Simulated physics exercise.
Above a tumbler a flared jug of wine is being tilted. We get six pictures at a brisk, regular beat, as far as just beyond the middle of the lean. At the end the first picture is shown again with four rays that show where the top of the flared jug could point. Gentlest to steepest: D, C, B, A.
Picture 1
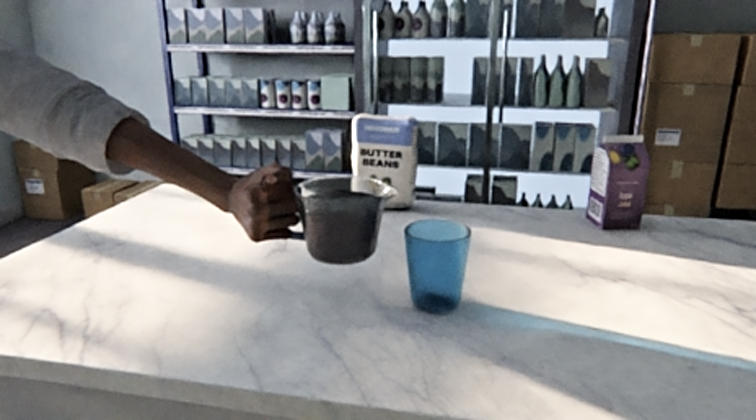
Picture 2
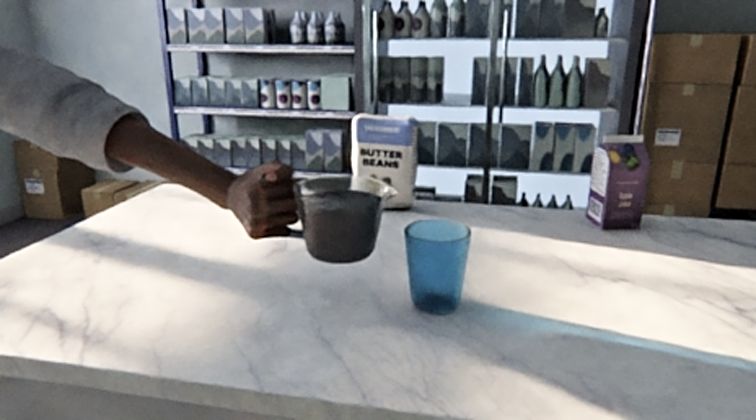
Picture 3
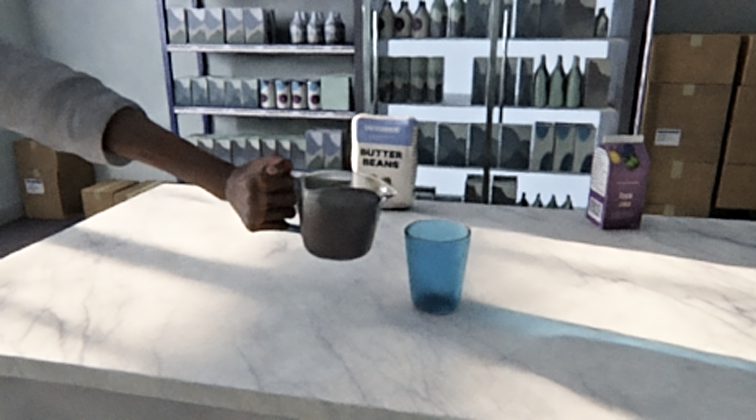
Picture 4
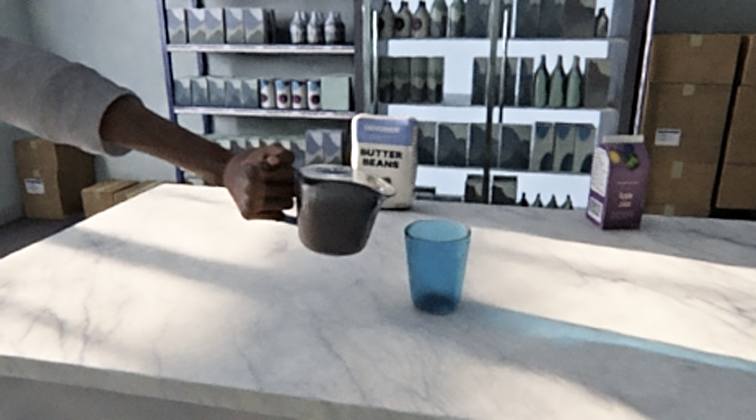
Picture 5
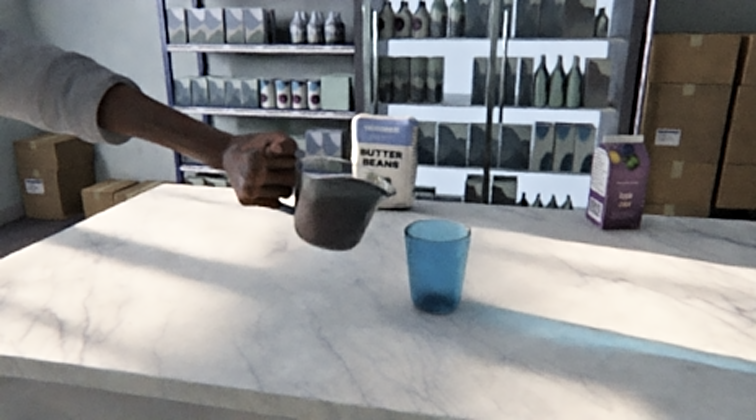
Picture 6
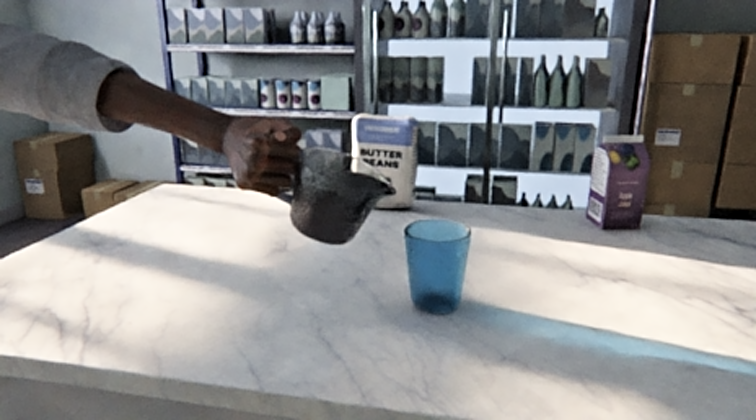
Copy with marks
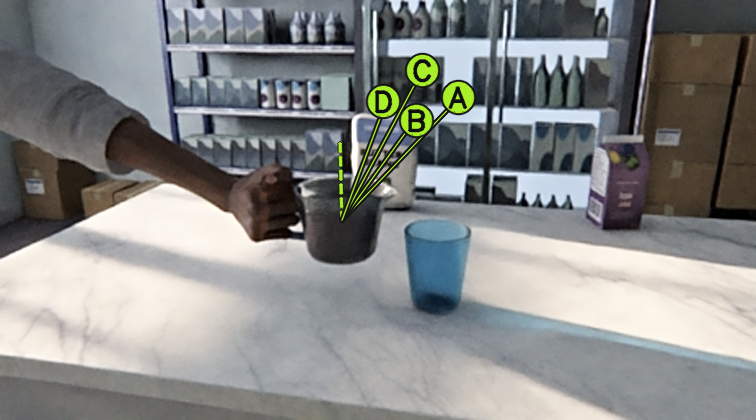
A hand held a dark jug by its handle above a marble counter, upright at first, then slowly tilted it to the right near a blue tumbler, with nothing coming out.
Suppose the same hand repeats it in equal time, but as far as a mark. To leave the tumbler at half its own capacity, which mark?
Best: A.
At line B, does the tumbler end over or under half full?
Under.
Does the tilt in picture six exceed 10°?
Yes.
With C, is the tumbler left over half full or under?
Under half.
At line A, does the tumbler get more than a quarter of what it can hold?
Yes, it does.
On the marked copy, A at (447, 110); B at (404, 133); C at (414, 85); D at (379, 118).
For line A, the tumbler ends with about 49 % of what it can hold.
For line B, the tumbler ends with about 32 % of what it can hold.
For line C, the tumbler ends with about 17 % of what it can hold.
For line D, the tumbler ends with about 4 % of what it can hold.
